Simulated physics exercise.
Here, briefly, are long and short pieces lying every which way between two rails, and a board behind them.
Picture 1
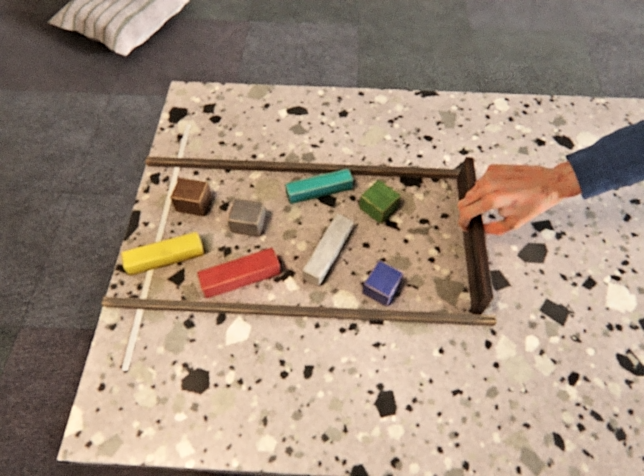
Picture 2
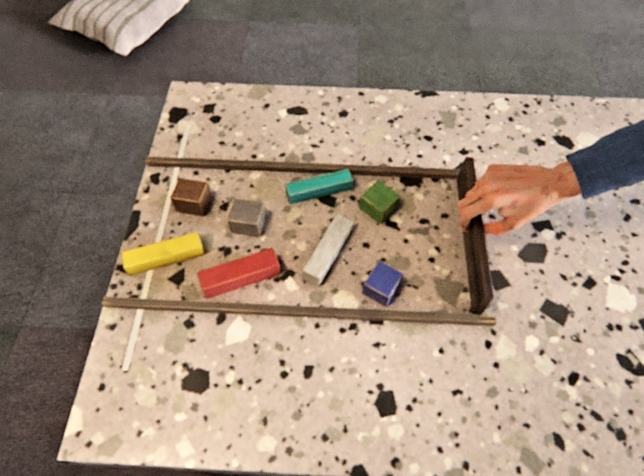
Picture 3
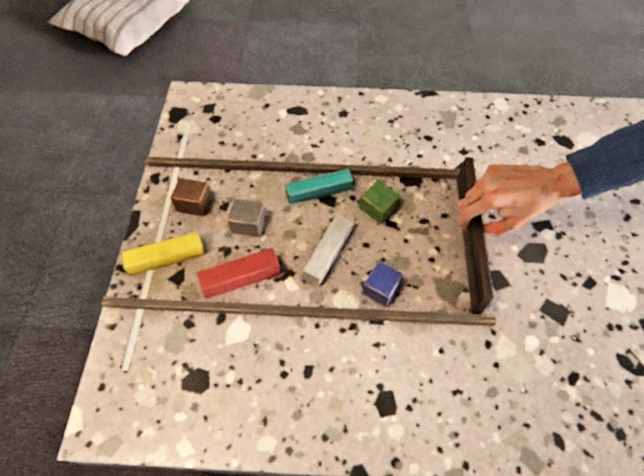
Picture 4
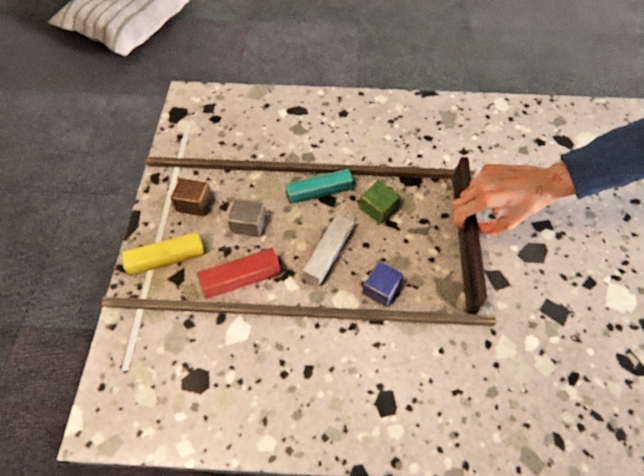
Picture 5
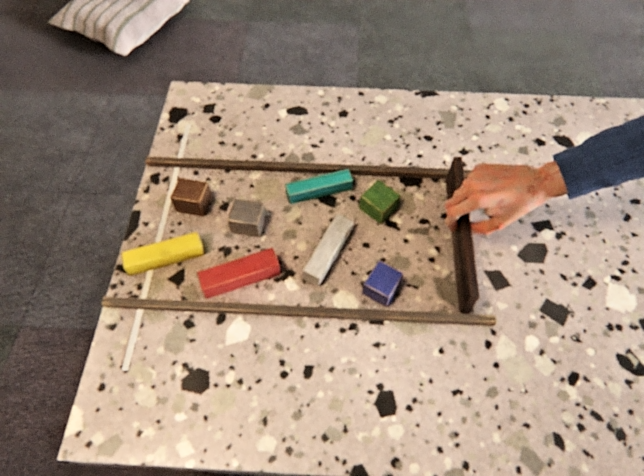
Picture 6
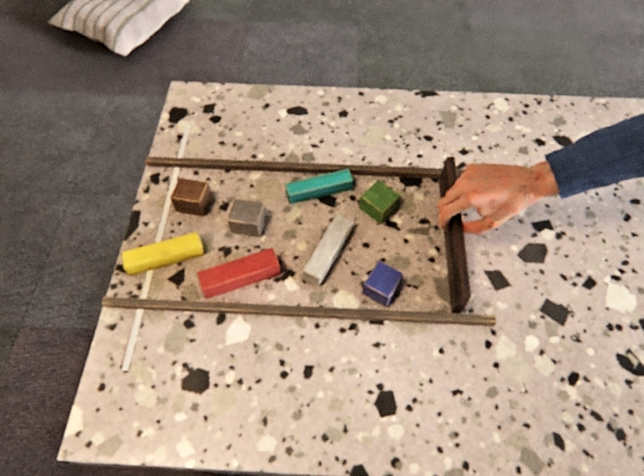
A hand gripping a dark board at the right end of two rails stays almost still at first, then slides the board a short way left between them. The coloured sticks and blocks scattered ahead of it, some near a pale strip of tape, do not move, and a gap still separates them from the board.
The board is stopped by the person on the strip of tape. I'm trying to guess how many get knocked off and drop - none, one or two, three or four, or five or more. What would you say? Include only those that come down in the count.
I would say three or four.
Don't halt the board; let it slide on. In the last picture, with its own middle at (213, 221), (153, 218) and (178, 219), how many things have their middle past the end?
Past the end: 0, 5 and 2.
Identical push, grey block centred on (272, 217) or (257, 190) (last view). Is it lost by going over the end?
Goes off the edge; goes off the edge.
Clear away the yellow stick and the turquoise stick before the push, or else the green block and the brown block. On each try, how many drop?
First 3, then 2.
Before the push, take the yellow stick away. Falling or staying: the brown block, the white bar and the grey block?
The brown block comes off; the white bar stays put; the grey block comes off.
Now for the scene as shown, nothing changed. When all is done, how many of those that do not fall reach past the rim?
Count of overhanging things: 2.
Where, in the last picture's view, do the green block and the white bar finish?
Middles: Around (152, 196) and around (130, 239).
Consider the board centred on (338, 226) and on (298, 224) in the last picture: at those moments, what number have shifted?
Up to then 4, and up to the other point 5.
A little later, none off yet; yellow stick at rest near (164, 254); brown block at rest near (192, 197); grey block at rest near (247, 218).
When it is over, the number that fall off is three or four; down, red bar, grey block, brown block and yellow stick.
